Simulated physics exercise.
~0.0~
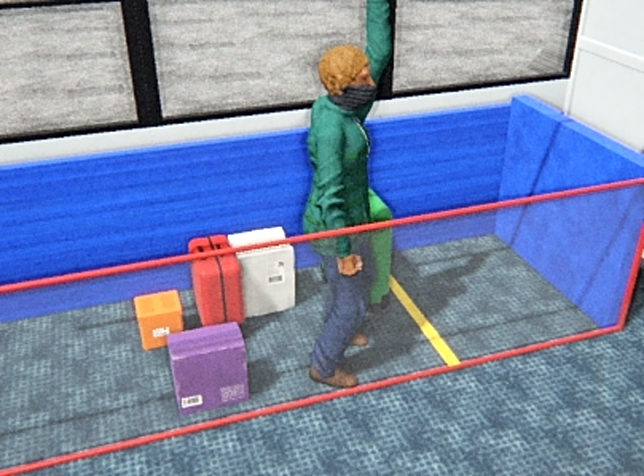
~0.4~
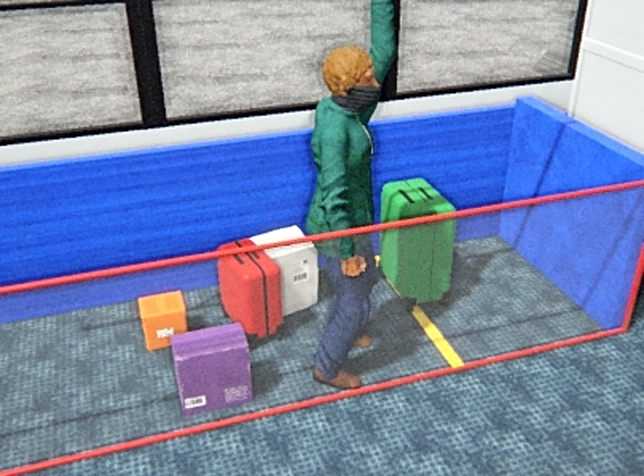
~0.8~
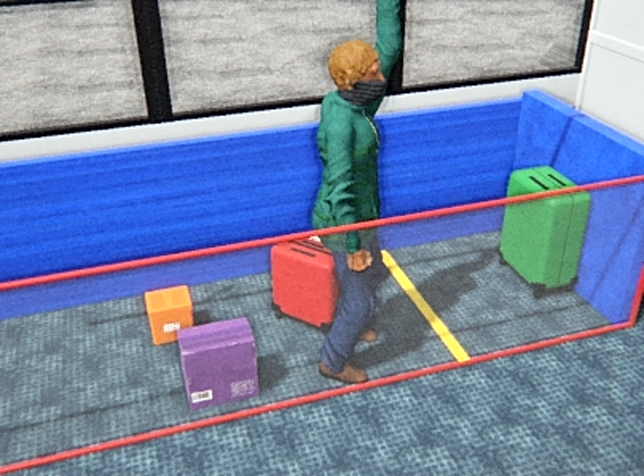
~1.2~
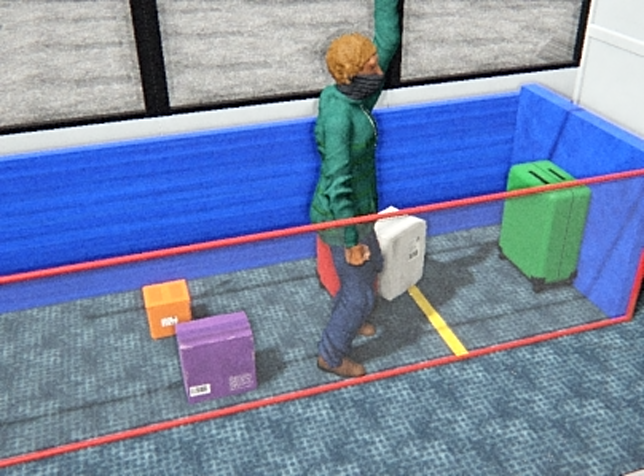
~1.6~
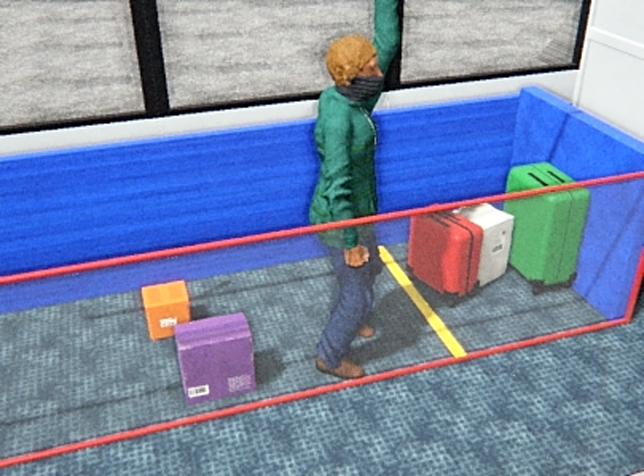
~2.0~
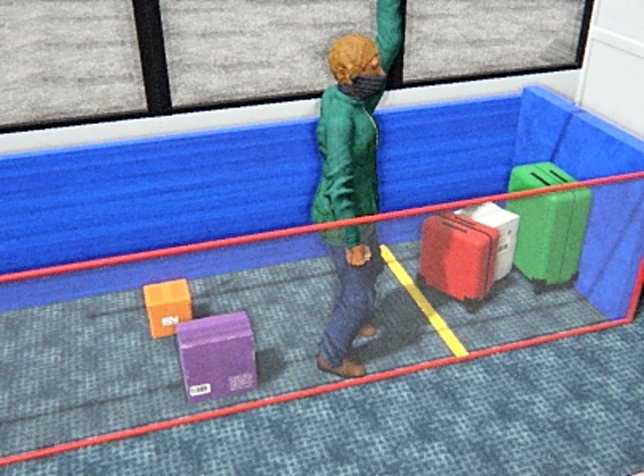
A green wheeled case, a smaller red one and a white pack stand in a bay around a passenger in a green jacket, who keeps one arm raised. The green case rolls right from behind the passenger, crosses the yellow line and comes to rest near the blue end wall. The red case and the white pack also slide right, passing behind the passenger. Both cross the line, and the red case shifts slightly nearer before the clip closes. All three end upright beyond the line, while the orange tub and purple carton stay put on the left, short of it.
